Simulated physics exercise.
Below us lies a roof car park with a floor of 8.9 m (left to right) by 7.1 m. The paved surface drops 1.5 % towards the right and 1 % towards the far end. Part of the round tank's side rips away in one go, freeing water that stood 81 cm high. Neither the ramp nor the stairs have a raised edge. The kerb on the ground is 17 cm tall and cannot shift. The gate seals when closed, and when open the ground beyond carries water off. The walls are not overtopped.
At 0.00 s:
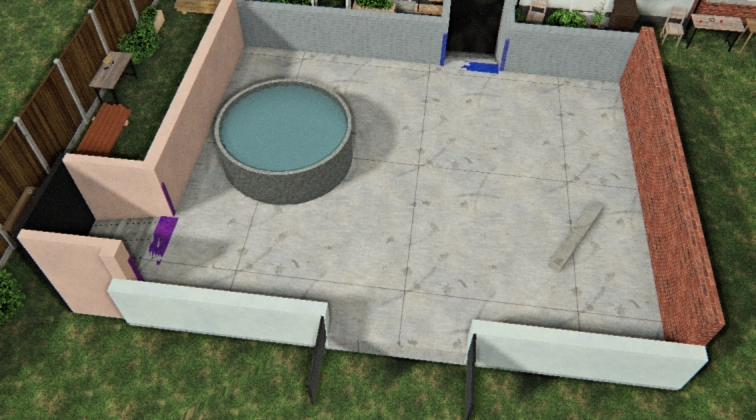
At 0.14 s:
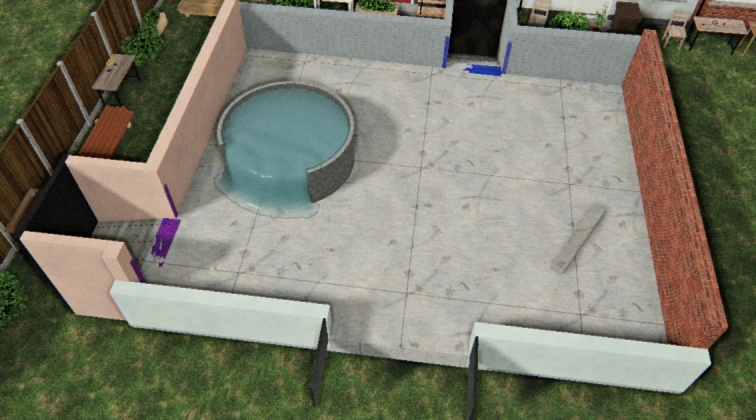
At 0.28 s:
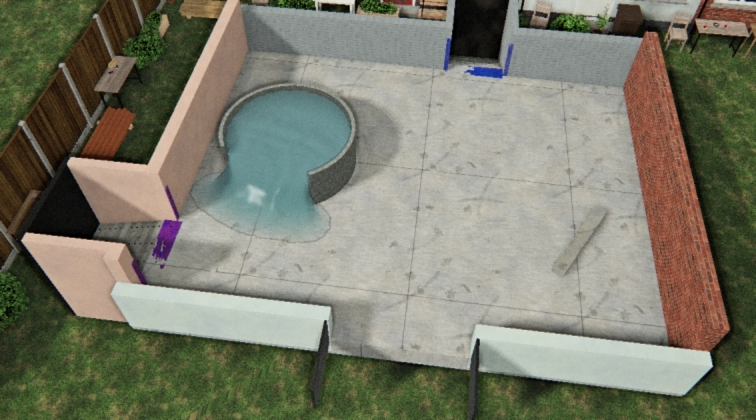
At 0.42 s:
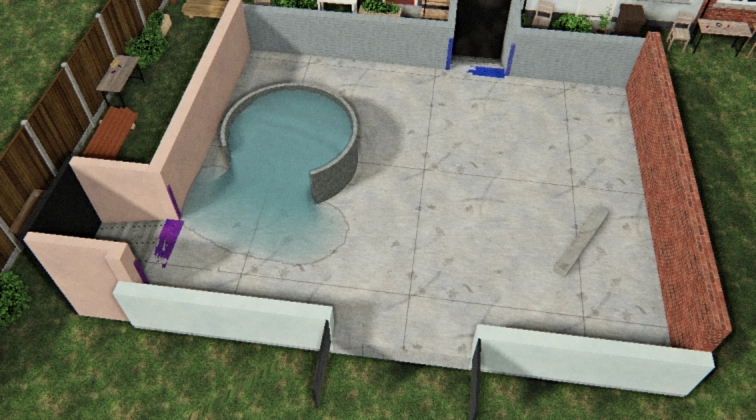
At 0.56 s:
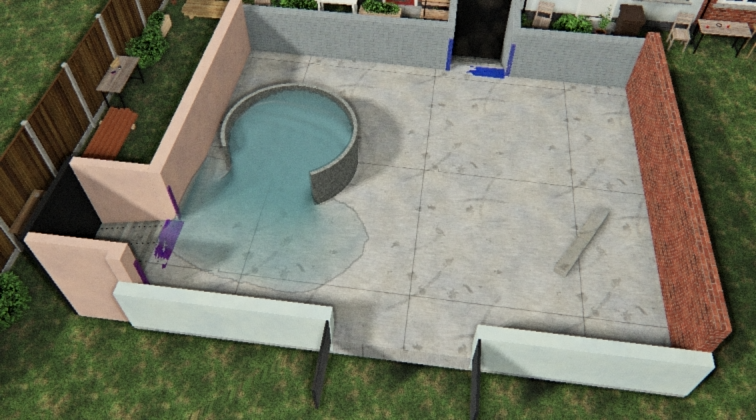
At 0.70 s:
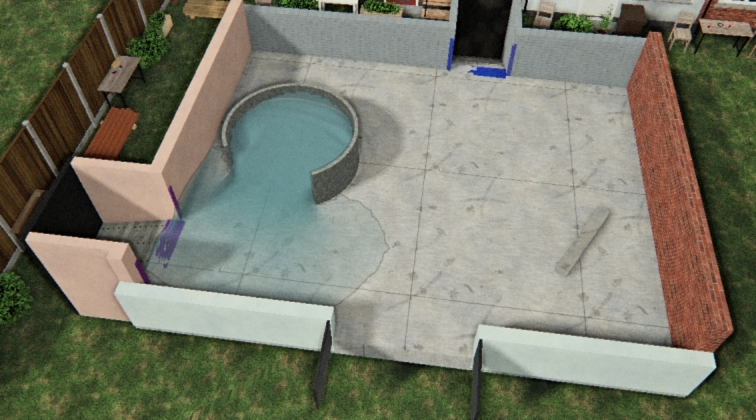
At the start, still water fills a round grey tank on a paved, walled yard. Part of the tank's near side opens and water pours out, spreading over the paving in a widening sheet. It reaches the purple-marked gap at left and the pale front wall, while the right side remains dry.
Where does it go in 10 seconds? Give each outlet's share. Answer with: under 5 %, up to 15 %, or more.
The gate opening takes from 5 to 15 %; the stairwell (marked blue) takes under 5 %; the basement ramp (marked purple) takes above 15 %.
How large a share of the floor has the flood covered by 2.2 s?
Near 20 per cent is wet.
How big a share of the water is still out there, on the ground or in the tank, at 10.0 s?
Some 58 per cent remains.
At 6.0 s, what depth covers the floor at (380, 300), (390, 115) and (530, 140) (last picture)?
In that order: 7, 0 and 1 cm.
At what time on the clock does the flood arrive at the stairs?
Arrival: Stairs 9.0 s.
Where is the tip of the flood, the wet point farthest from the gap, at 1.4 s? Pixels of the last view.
Around (419, 338).
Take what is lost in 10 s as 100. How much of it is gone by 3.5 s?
Some 55 per cent by then.
After 1.4 s water covers 20 % of the floor and is deepest (55 cm) near (167, 305); gone so far, the gate opening 0 %, the stairwell (marked blue) 0 %, the basement ramp (marked purple) 2 %.
After 2.2 s water covers 20 % of the floor and is deepest (44 cm) near (157, 304); gone so far, the gate opening 2 %, the stairwell (marked blue) 0 %, the basement ramp (marked purple) 8 %.
After 3.5 s water covers 35 % of the floor and is deepest (24 cm) near (241, 244); gone so far, the gate opening 5 %, the stairwell (marked blue) 0 %, the basement ramp (marked purple) 19 %.
After 6.0 s water covers 60 % of the floor and is deepest (16 cm) near (663, 313); gone so far, the gate opening 9 %, the stairwell (marked blue) 0 %, the basement ramp (marked purple) 27 %.
After 10.0 s water covers 75 % of the floor and is deepest (17 cm) near (624, 89); gone so far, the gate opening 11 %, the stairwell (marked blue) 0 %, the basement ramp (marked purple) 31 %.
